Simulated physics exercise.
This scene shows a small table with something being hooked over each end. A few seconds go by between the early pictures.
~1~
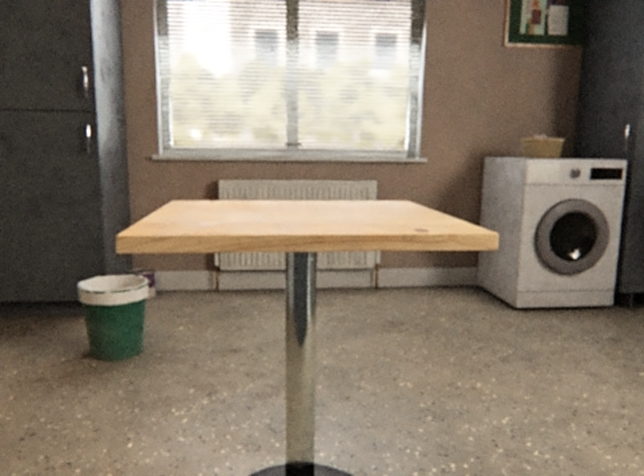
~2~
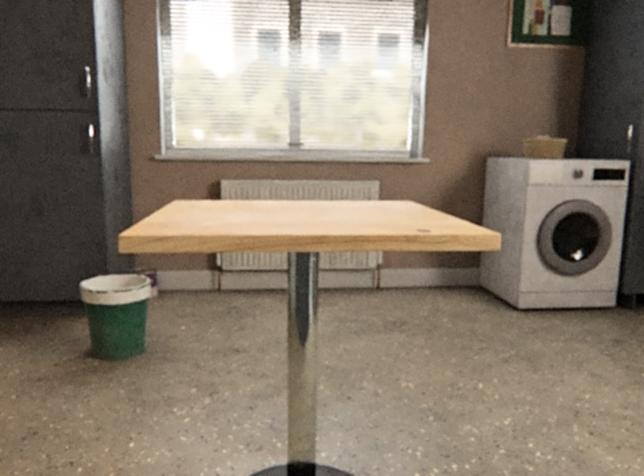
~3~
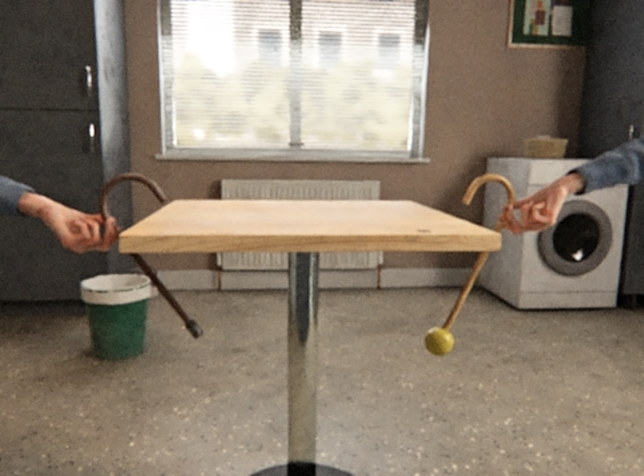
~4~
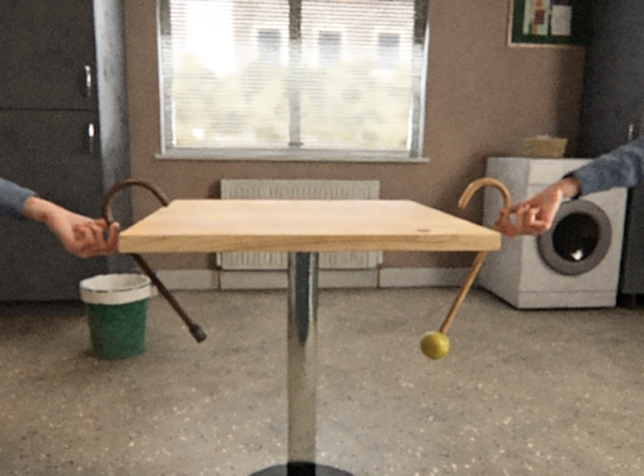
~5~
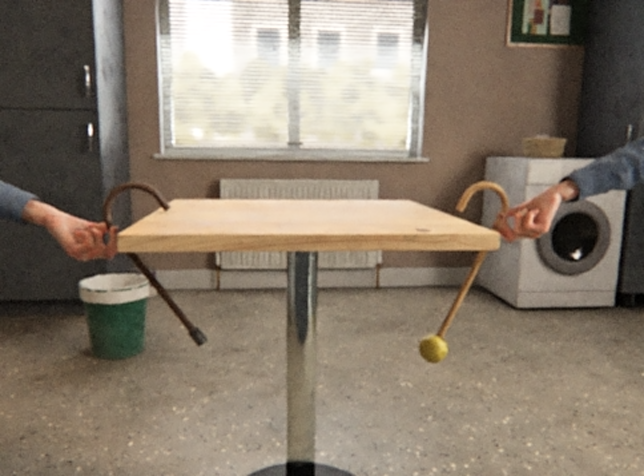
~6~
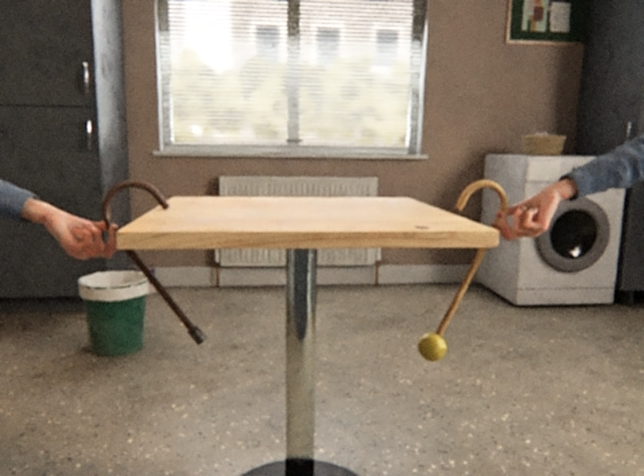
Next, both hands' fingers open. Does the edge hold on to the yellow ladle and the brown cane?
The yellow ladle falls off, the brown cane stays put.
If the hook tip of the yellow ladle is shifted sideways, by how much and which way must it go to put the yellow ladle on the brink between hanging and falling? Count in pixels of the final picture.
Shift: 16 pixels, leftwards.
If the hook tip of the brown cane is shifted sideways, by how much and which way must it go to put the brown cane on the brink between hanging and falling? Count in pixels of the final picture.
A shift of 16 pixels, going left.
Then, 0.34 s past the last view, yellow ladle come down near (451, 423); brown cane at rest near (169, 259).
Then, 0.50 s past the last view, yellow ladle in the air near (490, 440); brown cane at rest near (168, 259).
Finally, the yellow ladle drops past the edge; the brown cane remains in place, near (170, 259).
